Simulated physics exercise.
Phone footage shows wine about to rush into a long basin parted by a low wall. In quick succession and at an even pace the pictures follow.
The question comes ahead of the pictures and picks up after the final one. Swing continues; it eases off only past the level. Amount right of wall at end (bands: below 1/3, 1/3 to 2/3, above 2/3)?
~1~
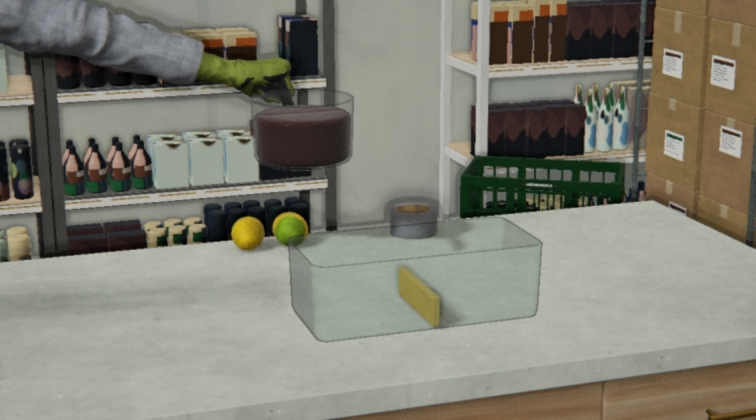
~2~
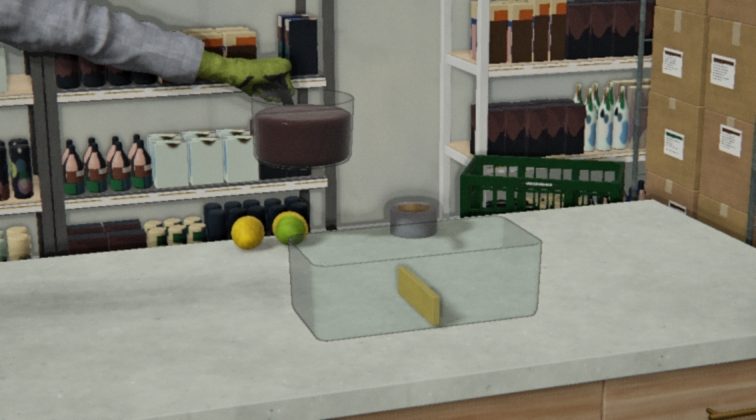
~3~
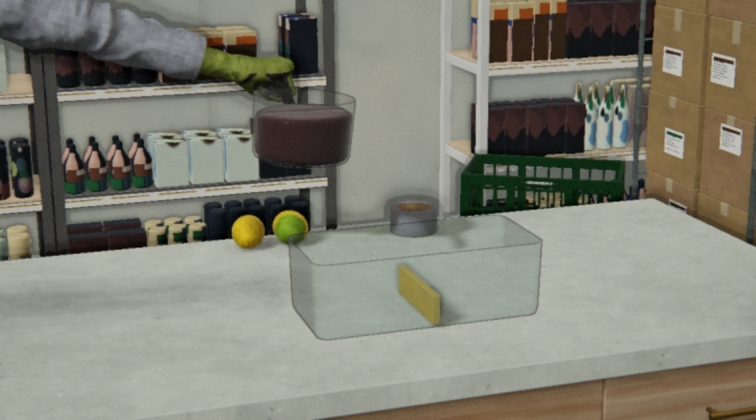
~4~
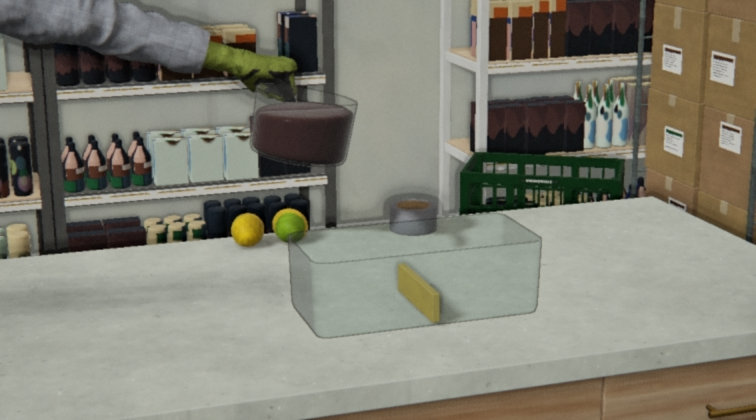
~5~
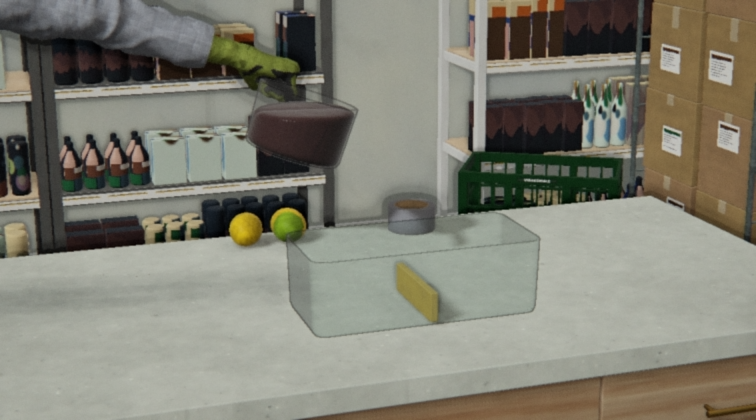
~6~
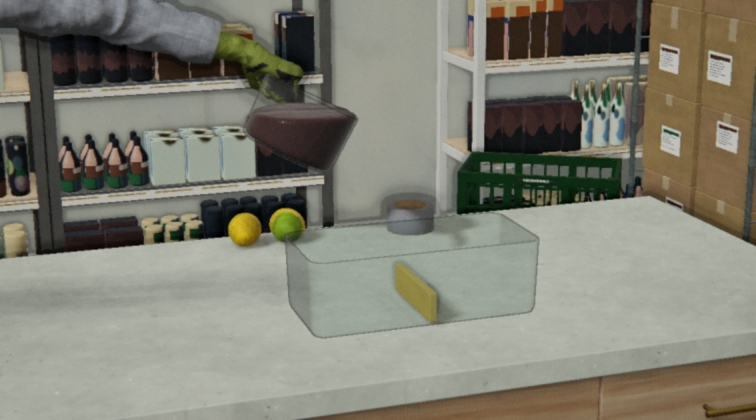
Most likely below one third will rest right of the wall.
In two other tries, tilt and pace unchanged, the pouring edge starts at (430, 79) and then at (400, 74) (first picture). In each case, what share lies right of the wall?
90 % and 90 %.
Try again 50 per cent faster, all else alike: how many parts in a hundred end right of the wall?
Something like 5 in a hundred.
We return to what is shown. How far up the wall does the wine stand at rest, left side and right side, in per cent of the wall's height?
I'd say close to 60 per cent on the left side and 10 on the right.
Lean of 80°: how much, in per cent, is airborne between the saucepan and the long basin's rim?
Close to 40 in a hundred.
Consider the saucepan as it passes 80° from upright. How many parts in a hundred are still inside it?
Roughly 55 percent remains at that point.
A moment on, the saucepan is tipped on its side and 53 per cent is still to pour, 9 is left of the wall and 0 right of it.
Next, the saucepan is tipped on its side and 16 per cent is still to pour, 52 is left of the wall and 16 right of it.
Then the saucepan is tipped on its side and 4 per cent is still to pour, 70 is left of the wall and 17 right of it.
Later the saucepan is tipped on its side and 1 per cent is still to pour, 77 is left of the wall and 18 right of it.
Finally, 79 per cent lies left of the wall, 18 right of it and 3 outside.
